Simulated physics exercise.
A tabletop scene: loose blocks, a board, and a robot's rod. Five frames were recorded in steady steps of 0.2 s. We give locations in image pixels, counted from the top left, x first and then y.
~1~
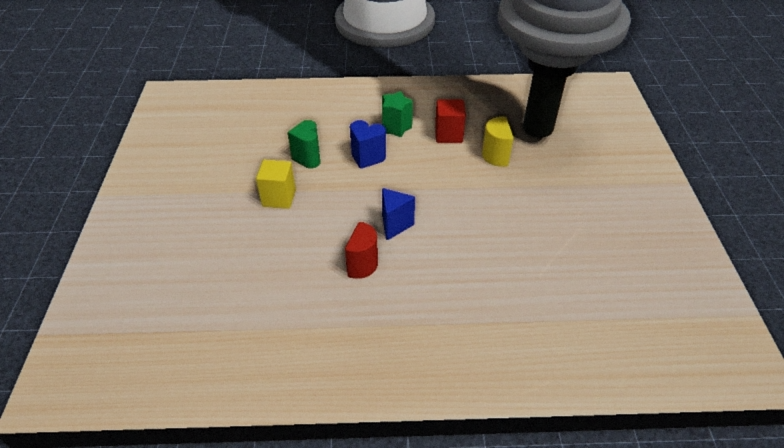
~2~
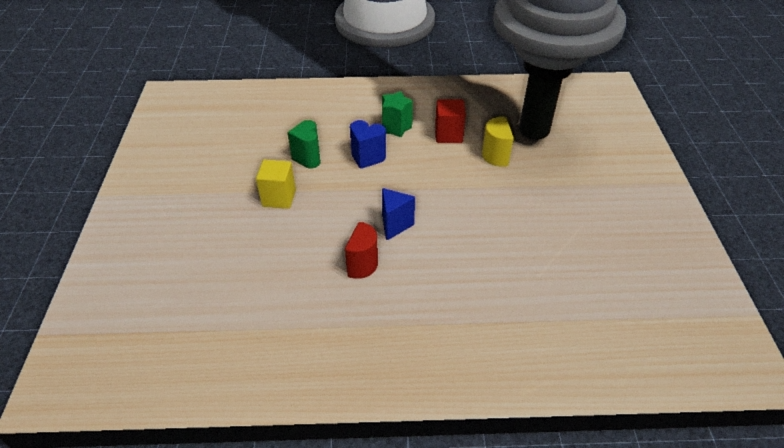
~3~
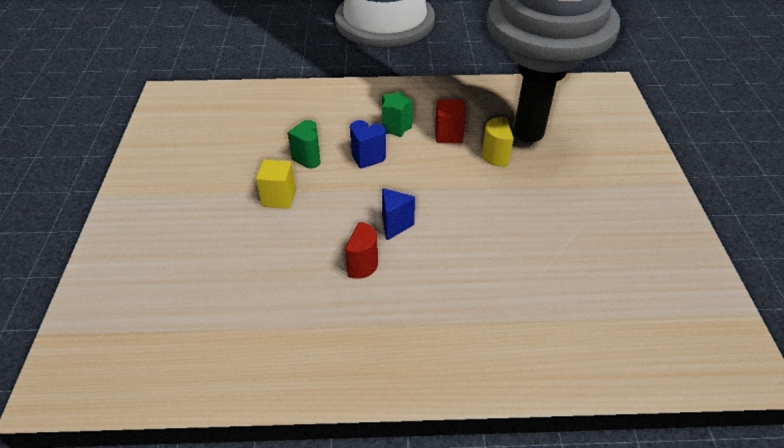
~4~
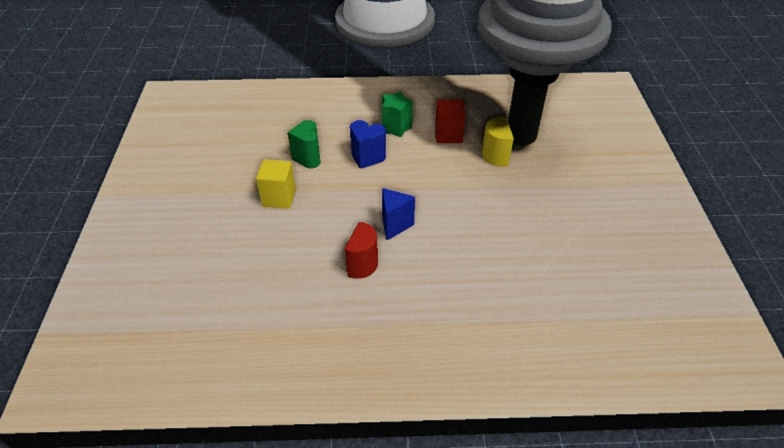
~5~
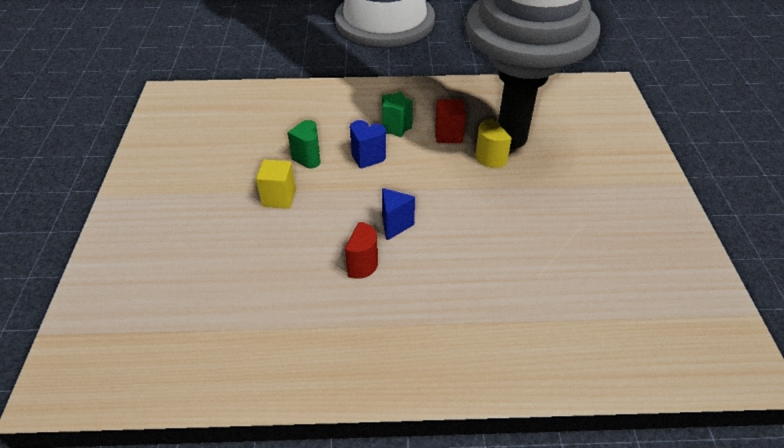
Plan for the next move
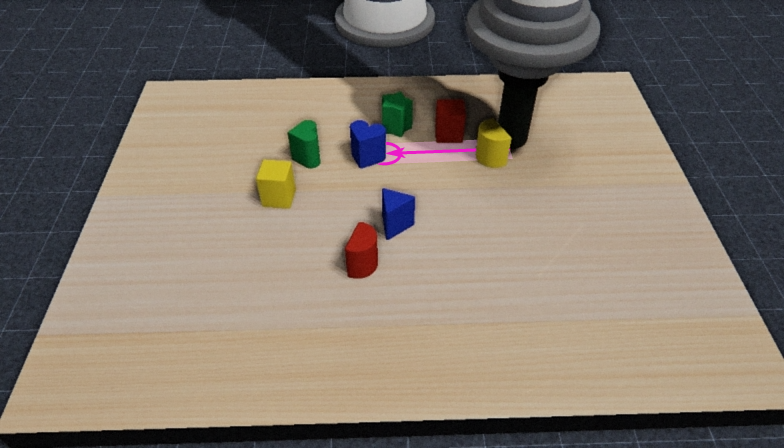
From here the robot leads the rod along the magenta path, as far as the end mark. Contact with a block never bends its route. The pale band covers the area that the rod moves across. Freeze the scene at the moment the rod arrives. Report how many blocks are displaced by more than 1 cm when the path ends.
My best guess is that three blocks or more move over 1 cm.
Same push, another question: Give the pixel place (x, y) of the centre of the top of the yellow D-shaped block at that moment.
It ends at (464, 140).
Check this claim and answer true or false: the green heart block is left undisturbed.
Verdict: True.
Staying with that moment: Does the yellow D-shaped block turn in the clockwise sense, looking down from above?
It seems not.
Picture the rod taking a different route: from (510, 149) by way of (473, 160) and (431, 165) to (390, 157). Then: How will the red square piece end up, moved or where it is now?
The red square piece keeps its place.
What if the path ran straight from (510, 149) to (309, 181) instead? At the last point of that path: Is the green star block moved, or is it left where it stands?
That block stays in place.
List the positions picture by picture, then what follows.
The first frame shows rod's lower end at (538, 130); green heart block at (305, 130); blue heart block at (366, 129); green star block at (396, 100); red square piece at (451, 107); yellow D-shaped block at (500, 127).
The second frame shows rod at (534, 132); blocks still.
The third frame shows rod at (528, 134); blocks still.
The fourth frame shows rod at (521, 137); blocks still.
The fifth frame shows rod at (511, 140); green heart block at (305, 130); blue heart block at (366, 129); green star block at (396, 100); red square piece at (451, 107); yellow D-shaped block at (493, 129).
Drawn move, from (510, 149) directly to (385, 153).
What follows on the original path. One third of the way, rod at (468, 142); red square piece at (447, 105); yellow D-shaped block at (467, 139), turned 50° anticlockwise.
Two thirds of the way, rod at (426, 144); red square piece at (436, 103), turned 60° clockwise; yellow D-shaped block at (464, 140), turned 65° anticlockwise.
At the end, rod at (385, 145); green heart block still; blue heart block at (349, 131); green star block still; red square piece at (436, 103), turned 60° clockwise; yellow D-shaped block at (464, 140), turned 65° anticlockwise.
